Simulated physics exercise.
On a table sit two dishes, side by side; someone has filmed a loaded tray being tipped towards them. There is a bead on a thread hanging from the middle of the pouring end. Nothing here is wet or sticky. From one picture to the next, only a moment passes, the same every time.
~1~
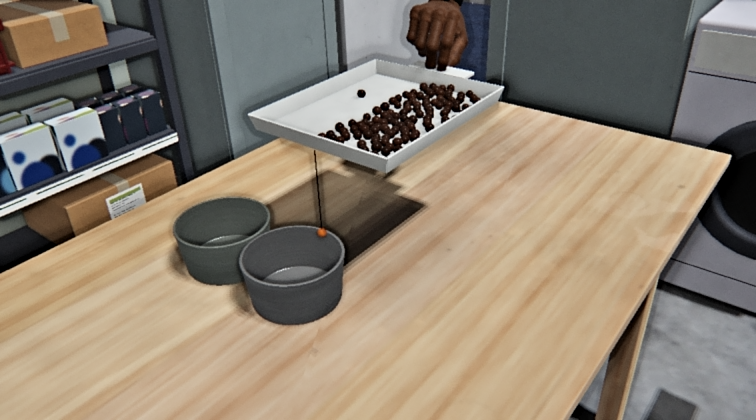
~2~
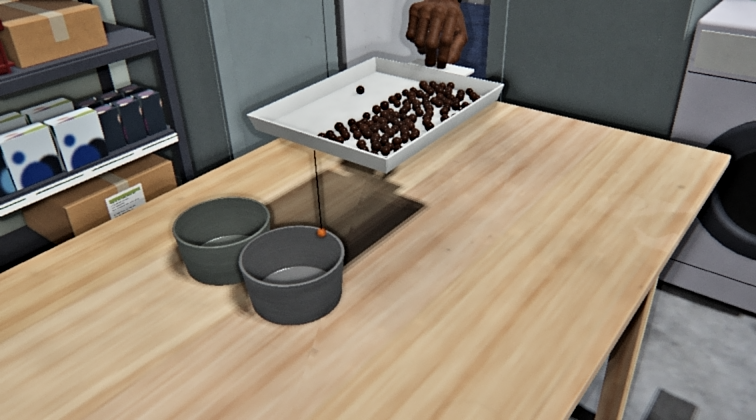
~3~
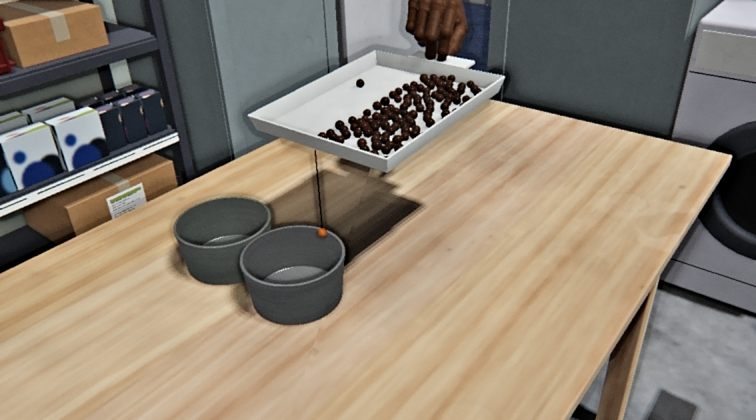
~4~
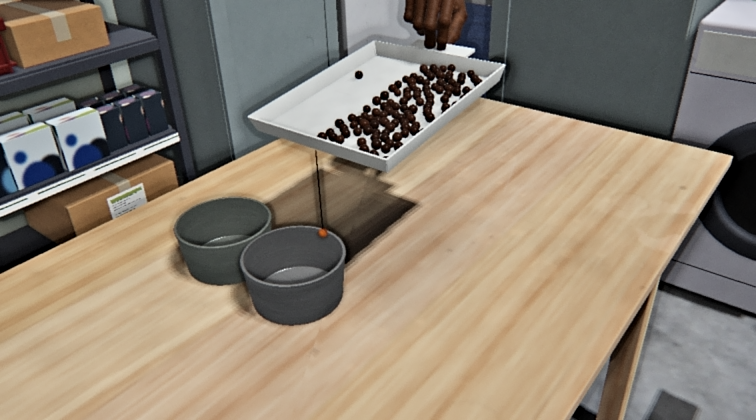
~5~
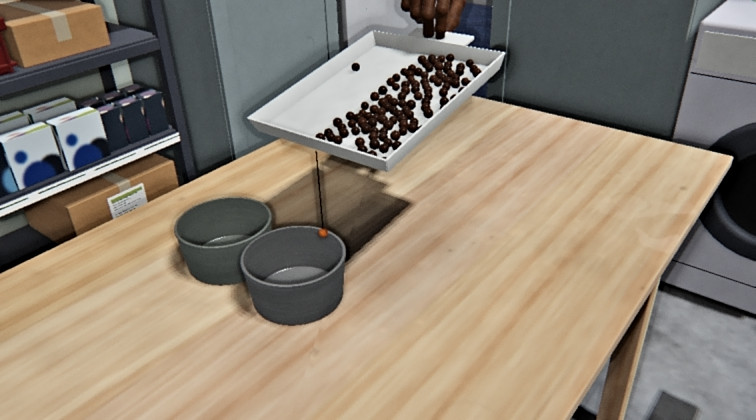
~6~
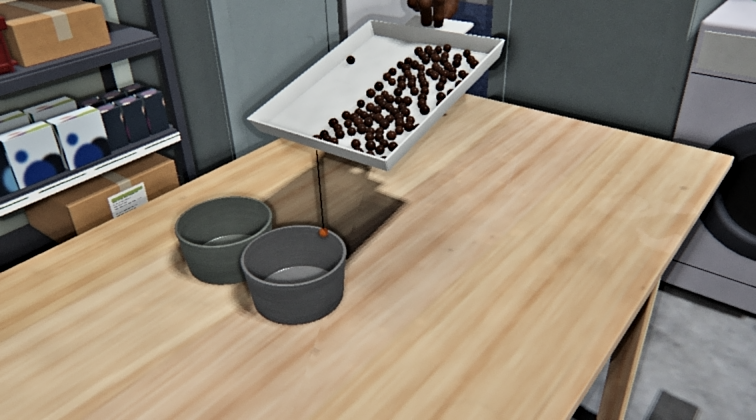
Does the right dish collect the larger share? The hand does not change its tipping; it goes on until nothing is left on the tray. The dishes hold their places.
The right-side dish.
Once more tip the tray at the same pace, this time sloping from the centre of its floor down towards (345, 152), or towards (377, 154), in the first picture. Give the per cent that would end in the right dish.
I'd expect around 10 in a hundred first and around 0 in a hundred second.
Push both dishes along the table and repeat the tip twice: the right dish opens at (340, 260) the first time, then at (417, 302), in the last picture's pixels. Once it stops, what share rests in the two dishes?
Some 80 and then some 50 per cent.
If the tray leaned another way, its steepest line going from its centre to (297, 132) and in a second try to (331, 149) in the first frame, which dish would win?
Results - the dish on the left side first, the dish on the right side second.
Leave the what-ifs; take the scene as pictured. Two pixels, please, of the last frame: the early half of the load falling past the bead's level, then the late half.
Near (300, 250) and later near (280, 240).
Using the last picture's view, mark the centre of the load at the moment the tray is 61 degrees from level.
The middle of the pieces sits at roughly (325, 134).
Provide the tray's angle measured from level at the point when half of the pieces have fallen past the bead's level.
Around 90°, give or take.
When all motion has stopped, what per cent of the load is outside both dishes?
My guess is about 30 percent.
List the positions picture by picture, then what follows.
In the first picture, corners of the pouring end at (255, 114) and (386, 155), level; middle of the load at (404, 119), chocolate balls; left dish at (188, 259); right dish at (258, 297); bead on its thread at (322, 232).
In the second picture, corners of the pouring end at (254, 114) and (386, 155), level; middle of the load at (404, 118).
In the third picture, corners of the pouring end at (255, 114) and (386, 155), tipped barely, level across its low end; middle of the load at (404, 114).
In the fourth picture, corners of the pouring end at (254, 115) and (385, 156), tipped a little, level across its low end; middle of the load at (404, 109).
In the fifth picture, corners of the pouring end at (254, 116) and (385, 156), tipped a little, level across its low end; middle of the load at (402, 104).
In the sixth picture, corners of the pouring end at (254, 117) and (384, 156), tipped clearly, level across its low end; middle of the load at (399, 101), nearly all on the move; left dish at (190, 258); right dish at (259, 296).
Soon after the last picture, tray tipped steeply; nearly all on the tray; a stray few in the right dish; a stray few in the left dish; a stray few in the air.
A little later, tray tipped past a quarter turn; a stray few on the tray; about half in the right dish; a small part in the left dish; about a quarter outside both; a small part in the air.
Later still, tray tipped past a quarter turn; about half in the right dish; about a quarter in the left dish; about a quarter outside both.
By the end, tray tipped past a quarter turn; about half in the right dish; about a quarter in the left dish; about a quarter outside both.
